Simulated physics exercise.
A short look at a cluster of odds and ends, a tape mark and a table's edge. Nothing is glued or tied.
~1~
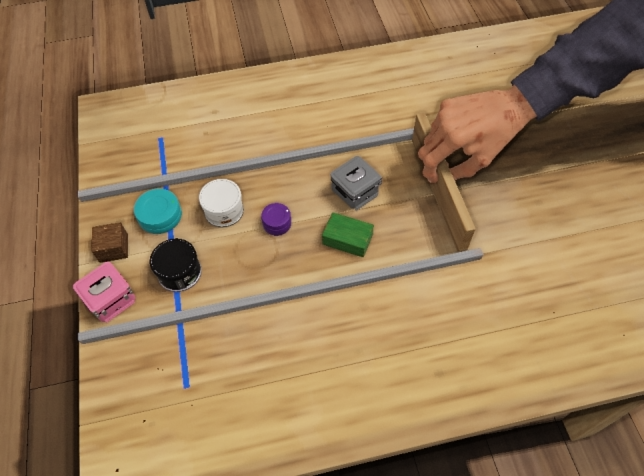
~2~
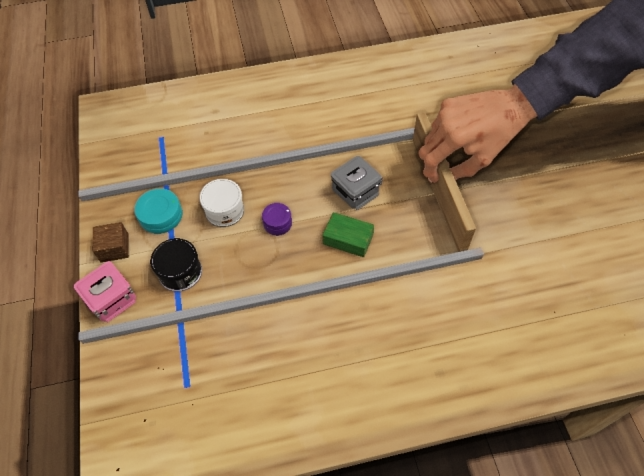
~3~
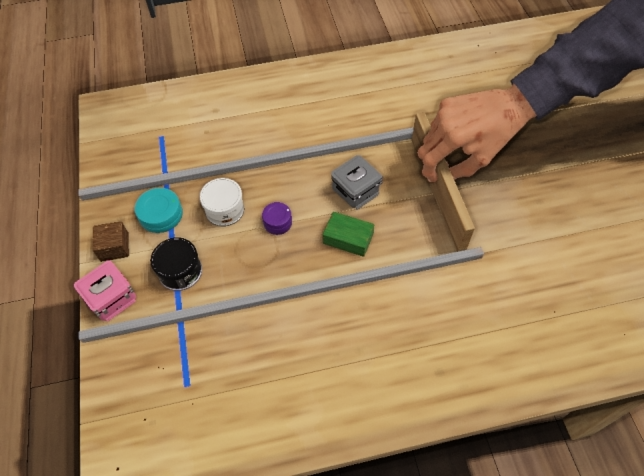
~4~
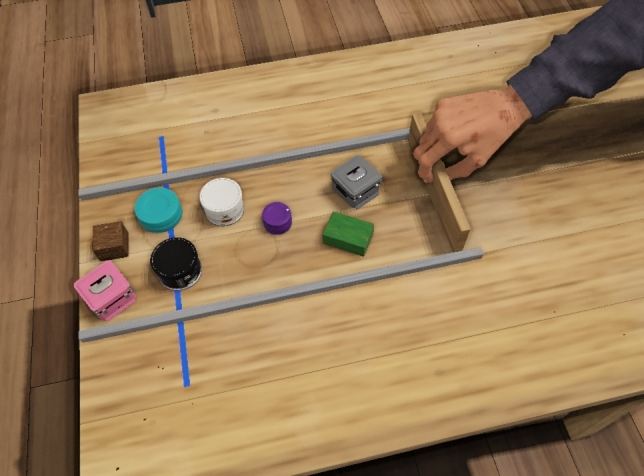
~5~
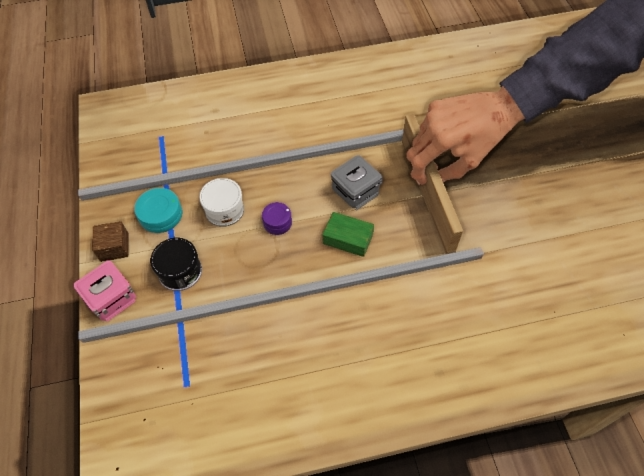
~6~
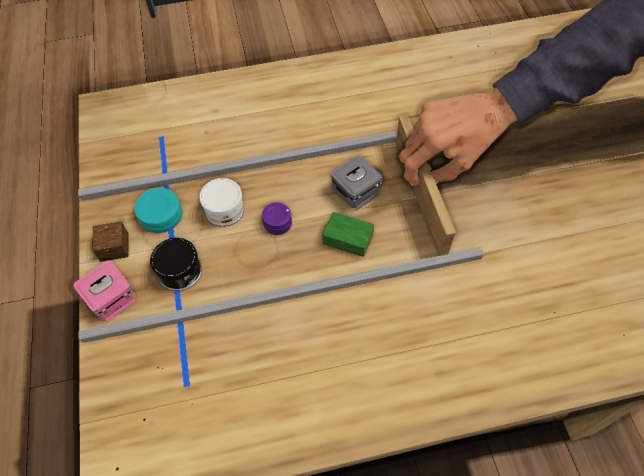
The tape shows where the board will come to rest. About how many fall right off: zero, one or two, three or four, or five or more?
Outcome: The number that fall off is one or two.
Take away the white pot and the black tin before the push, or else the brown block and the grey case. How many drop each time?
It would be 0 and 1.
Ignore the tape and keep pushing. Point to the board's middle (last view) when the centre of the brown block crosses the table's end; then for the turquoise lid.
About (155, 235), and (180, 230) for the other.
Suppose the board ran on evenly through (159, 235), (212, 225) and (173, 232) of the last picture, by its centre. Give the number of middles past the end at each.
Place by place, 2, 0 and 2.
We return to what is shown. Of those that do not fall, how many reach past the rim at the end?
1 of them.
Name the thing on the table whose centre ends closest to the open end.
Foremost is the brown block.
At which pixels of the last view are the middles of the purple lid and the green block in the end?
First (156, 246), then (152, 287).
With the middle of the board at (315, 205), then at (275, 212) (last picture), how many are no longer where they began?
3 and 4.
Soon after, none off yet; pink case at rest near (106, 292); brown block at rest near (111, 242); turquoise lid at rest near (159, 210).
Then, none off yet; pink case moving near (100, 294); brown block at rest near (105, 246); turquoise lid moved about its own width near (106, 213).
At rest, the number that fall off is one or two; fallen, turquoise lid and pink case.
